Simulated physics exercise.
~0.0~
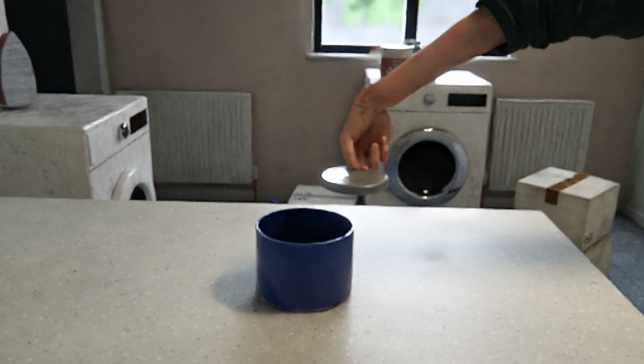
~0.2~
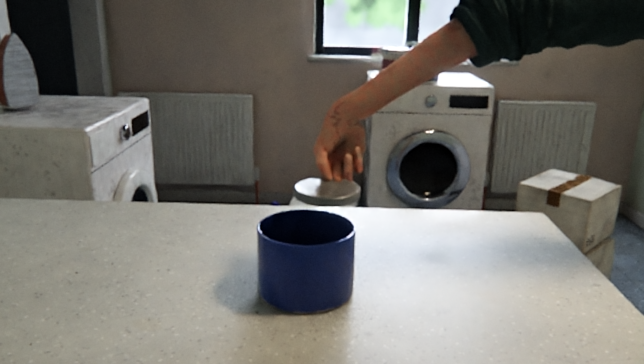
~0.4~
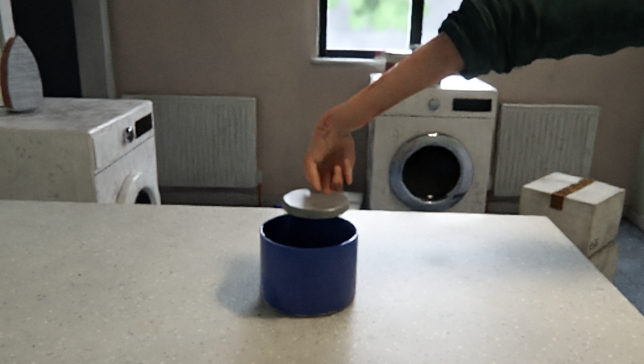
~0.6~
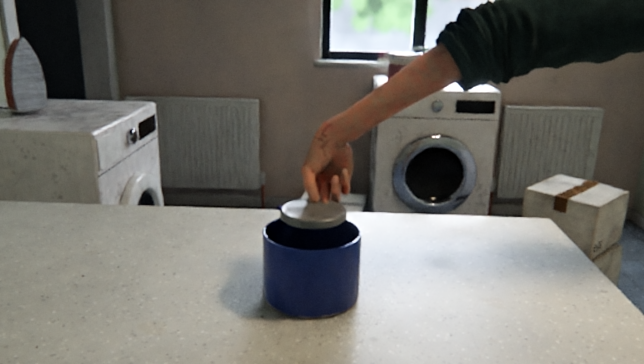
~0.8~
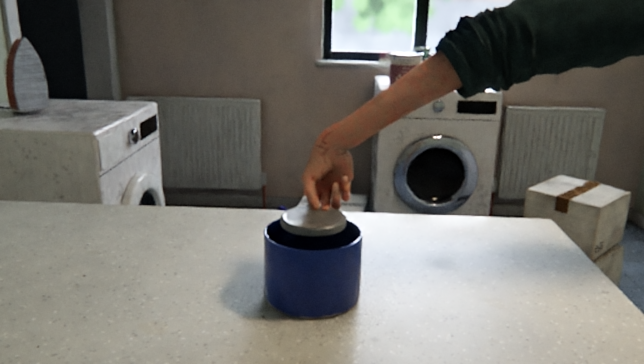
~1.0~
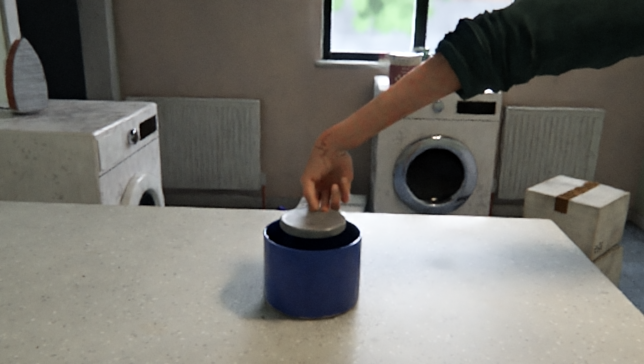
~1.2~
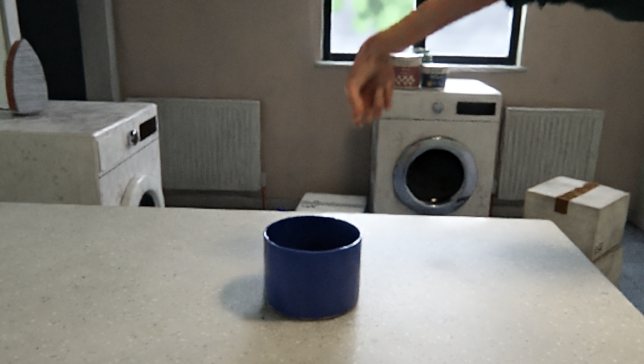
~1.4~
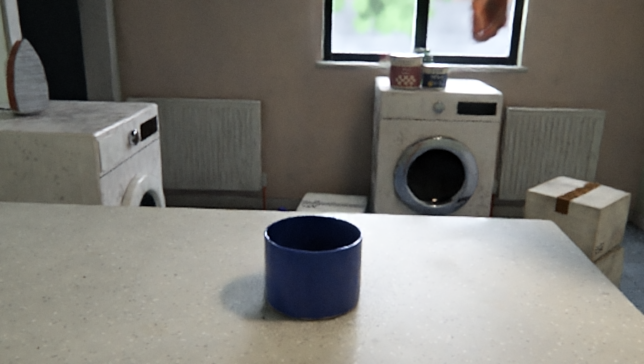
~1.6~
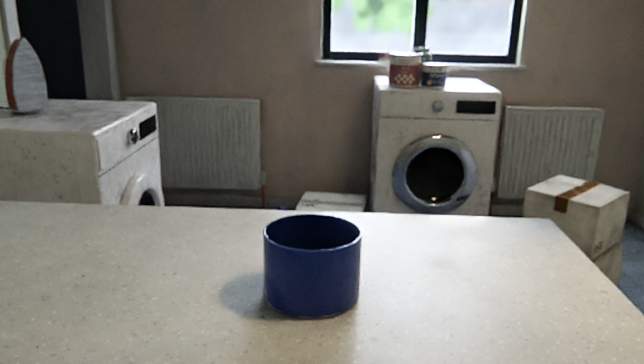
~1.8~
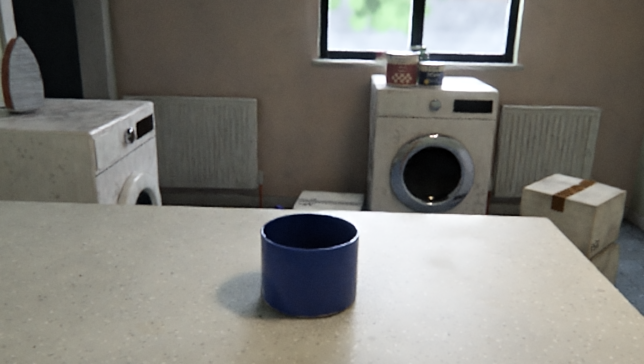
A hand lowers a grey lid into a blue pot, lets go, and it drops inside.
